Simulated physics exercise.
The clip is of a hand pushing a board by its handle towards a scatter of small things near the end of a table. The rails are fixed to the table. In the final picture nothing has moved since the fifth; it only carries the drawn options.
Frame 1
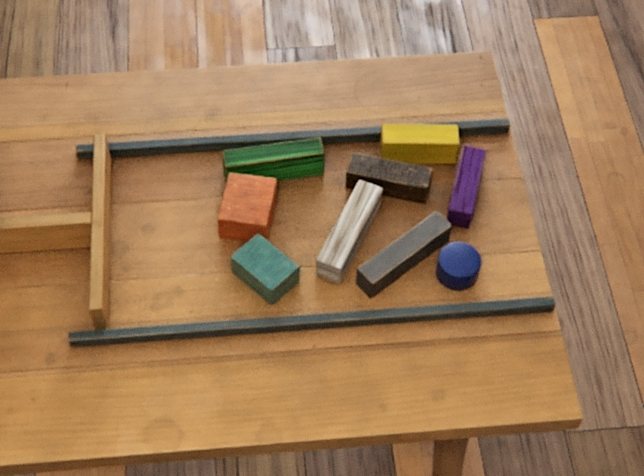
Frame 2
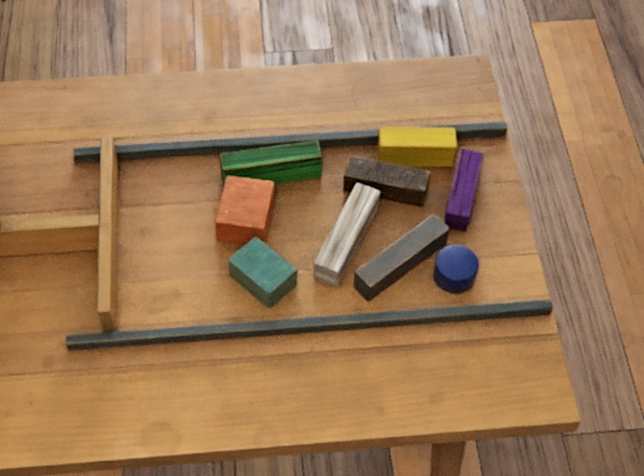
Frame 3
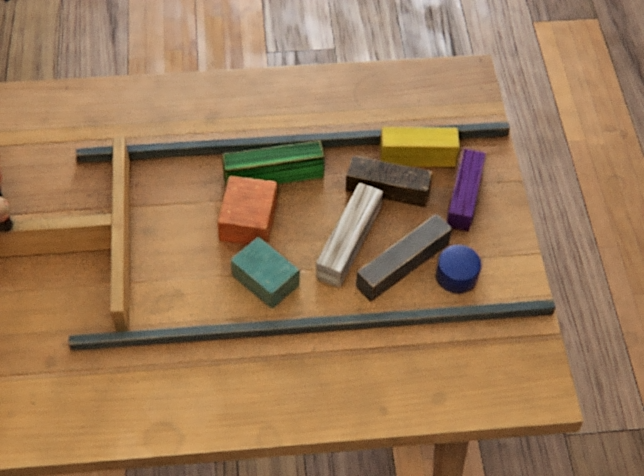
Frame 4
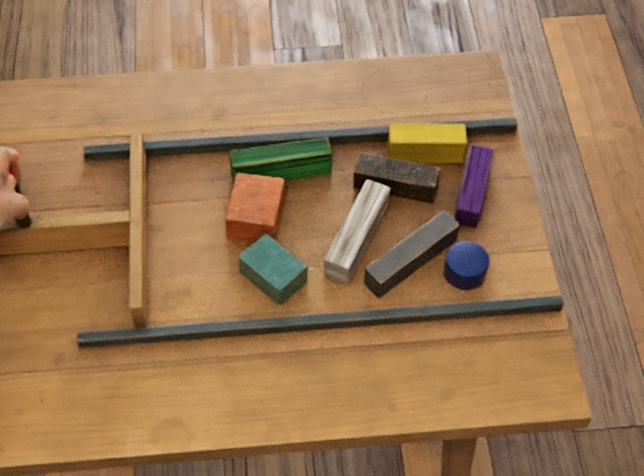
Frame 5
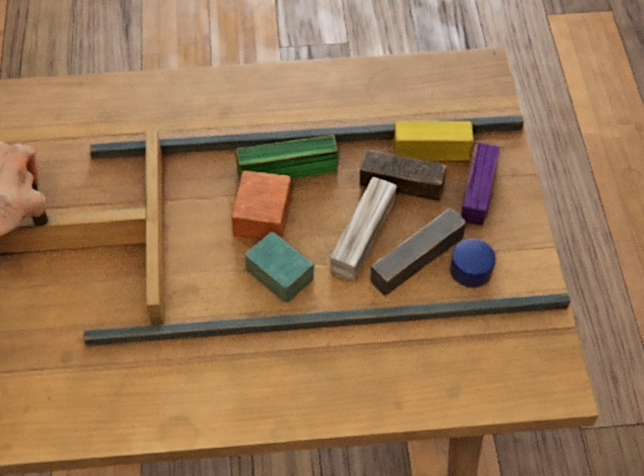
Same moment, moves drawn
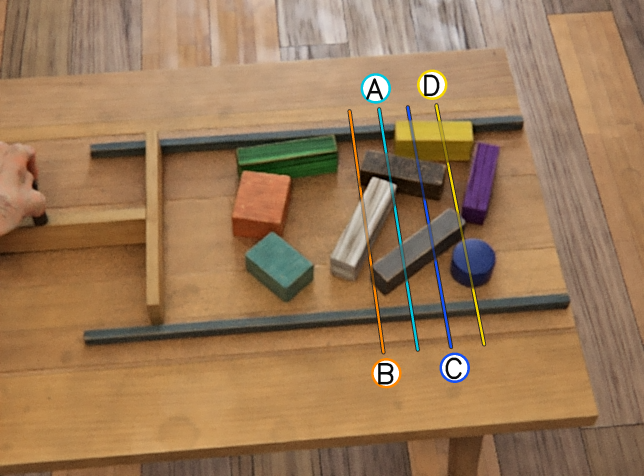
On a wooden table, a hand pushes a board right towards scattered coloured blocks.
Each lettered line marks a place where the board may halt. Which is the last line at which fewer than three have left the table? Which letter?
At C, and not beyond.
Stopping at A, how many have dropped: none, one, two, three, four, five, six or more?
In all, none.
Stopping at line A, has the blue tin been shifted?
Yes.
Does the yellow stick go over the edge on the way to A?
No.
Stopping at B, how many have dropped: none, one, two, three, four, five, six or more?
In all, none.
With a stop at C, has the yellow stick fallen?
Yes.
On the marked copy, A at (397, 220); B at (365, 223); C at (428, 218); D at (458, 216).
Taking C. A third of the way, board (251, 205); green stick (305, 161); turquoise block (296, 269).
Two thirds of the way, board (350, 198); purple stick (513, 192); yellow stick (482, 132).
When it is over, board (426, 193); purple stick over the edge; yellow stick over the edge; two fallen.
As for the rest, A is within the limit but short; B is within the limit but short; D drops four.
